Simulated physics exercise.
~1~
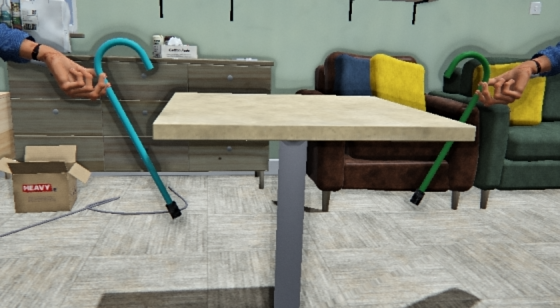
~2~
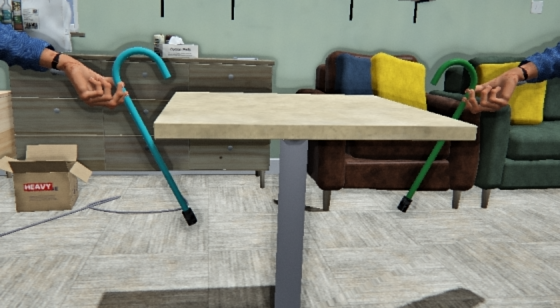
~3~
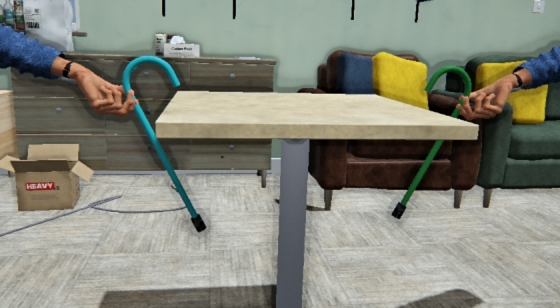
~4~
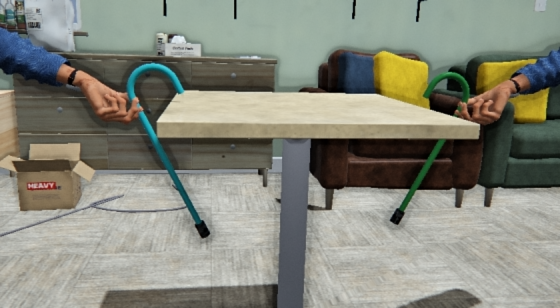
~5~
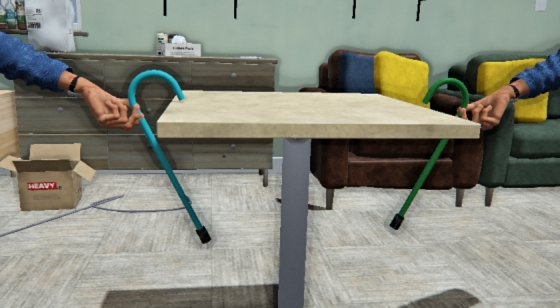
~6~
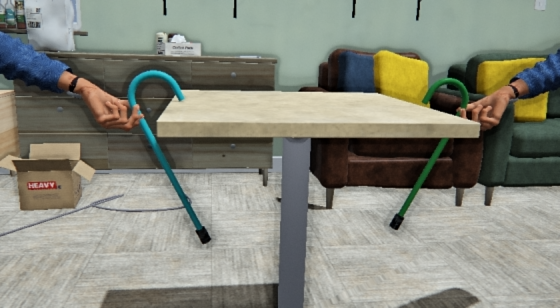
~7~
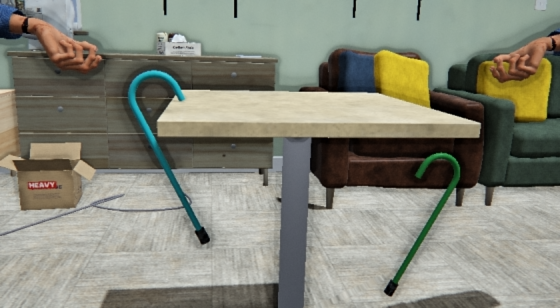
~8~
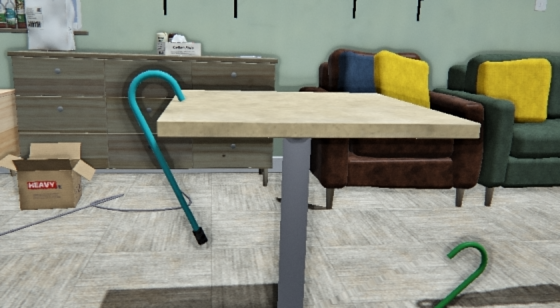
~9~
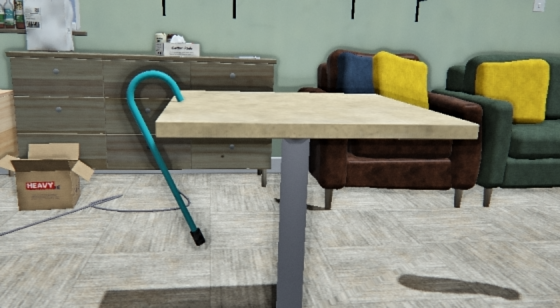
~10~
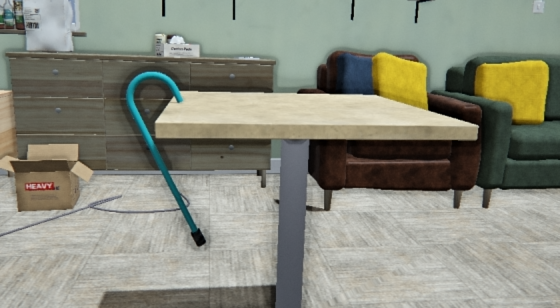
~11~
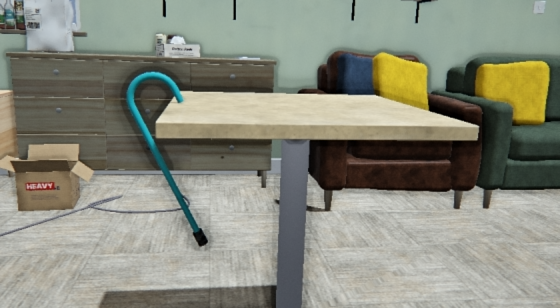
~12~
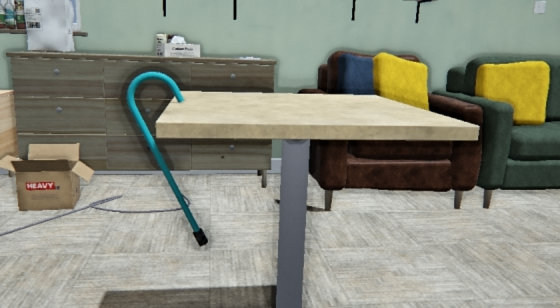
In a room with a brown sofa, a green sofa and wooden drawers along the wall, two hands hold canes by opposite ends of a pale tabletop. The turquoise cane on the left moves right and down while the green one on the right moves left and down, until their crooks rest at the table's edges. The hands then let go and draw back. The green cane slips down at once, tilting as it falls to the floor and out of view. The turquoise cane stays hooked on the left edge, hanging still.
